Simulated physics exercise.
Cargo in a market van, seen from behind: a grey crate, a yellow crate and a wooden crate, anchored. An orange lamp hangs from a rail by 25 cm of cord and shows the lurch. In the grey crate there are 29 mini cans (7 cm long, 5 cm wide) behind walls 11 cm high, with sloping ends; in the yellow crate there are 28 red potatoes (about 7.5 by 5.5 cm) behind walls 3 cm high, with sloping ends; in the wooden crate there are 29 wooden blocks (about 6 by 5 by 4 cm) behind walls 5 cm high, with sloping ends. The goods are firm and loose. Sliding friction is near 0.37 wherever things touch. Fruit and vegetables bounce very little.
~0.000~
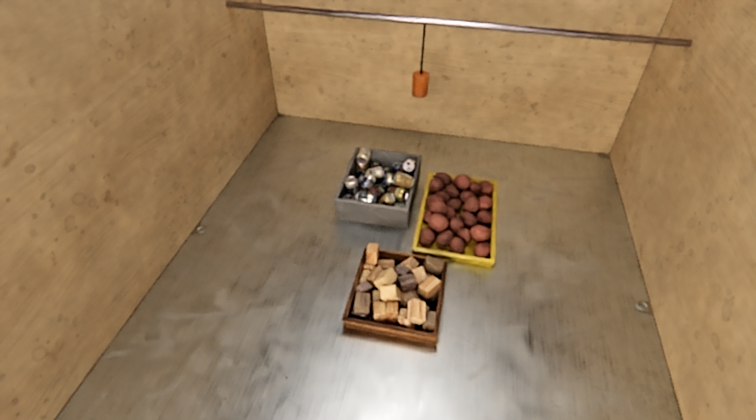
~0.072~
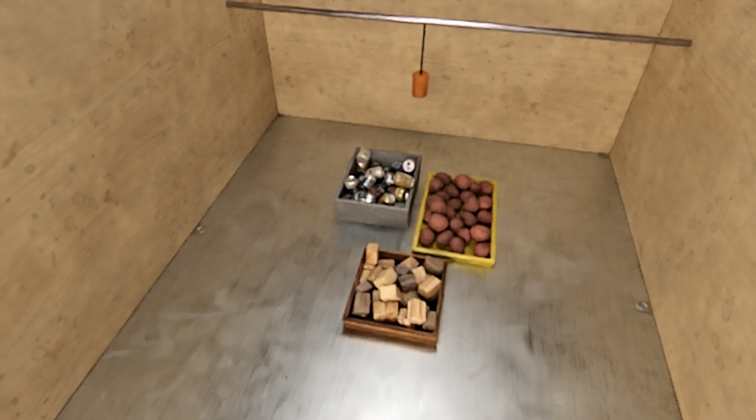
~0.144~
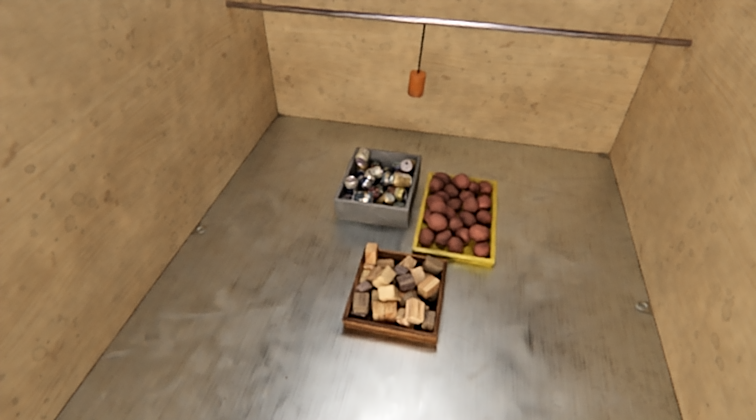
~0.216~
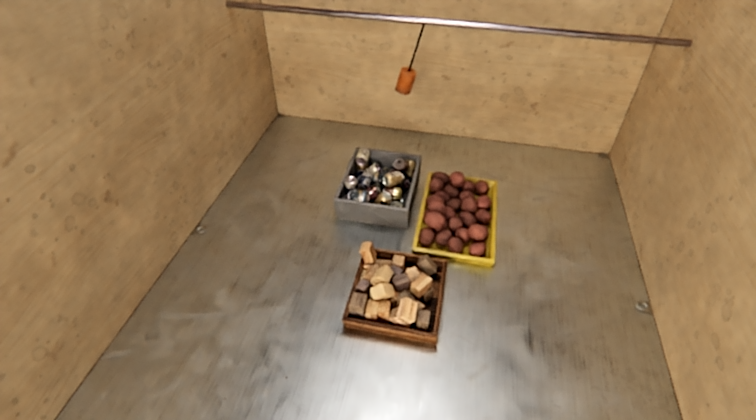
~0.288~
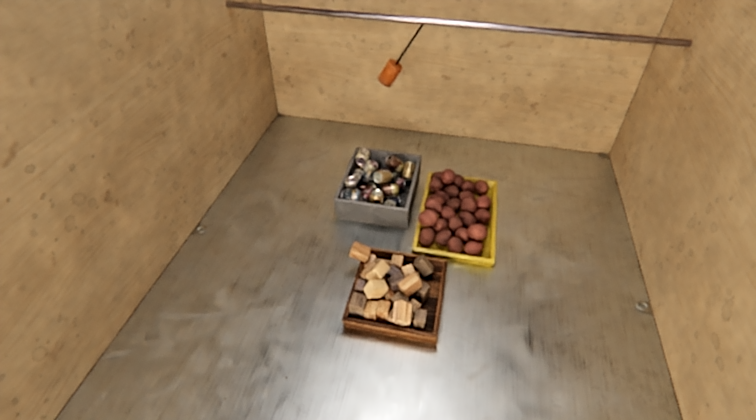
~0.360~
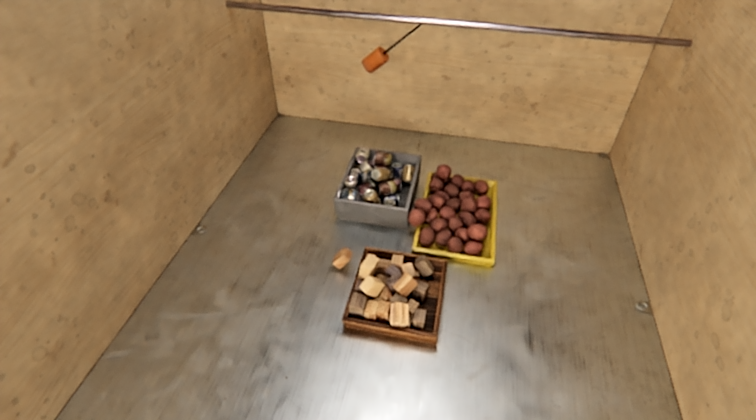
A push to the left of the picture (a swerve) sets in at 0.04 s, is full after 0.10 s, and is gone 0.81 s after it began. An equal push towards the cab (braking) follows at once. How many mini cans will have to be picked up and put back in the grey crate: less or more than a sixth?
It sheds under a sixth of them.
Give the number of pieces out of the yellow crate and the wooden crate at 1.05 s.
About: Yellow crate 3, wooden crate 5.
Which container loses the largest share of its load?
The yellow crate.
After 0.66 s, grey crate 29 in, 0 out, yellow crate 25 in, 3 out and wooden crate 25 in, 4 out.
After 1.05 s, grey crate 28 in, 1 out, yellow crate 25 in, 3 out and wooden crate 24 in, 5 out.
After 1.58 s, grey crate 28 in, 1 out, yellow crate 21 in, 7 out and wooden crate 24 in, 5 out.
Final count (at 2.26 s), grey crate 28 in, 1 out, yellow crate 20 in, 8 out and wooden crate 24 in, 5 out. Asked share, 1 of 29, 3 per cent.
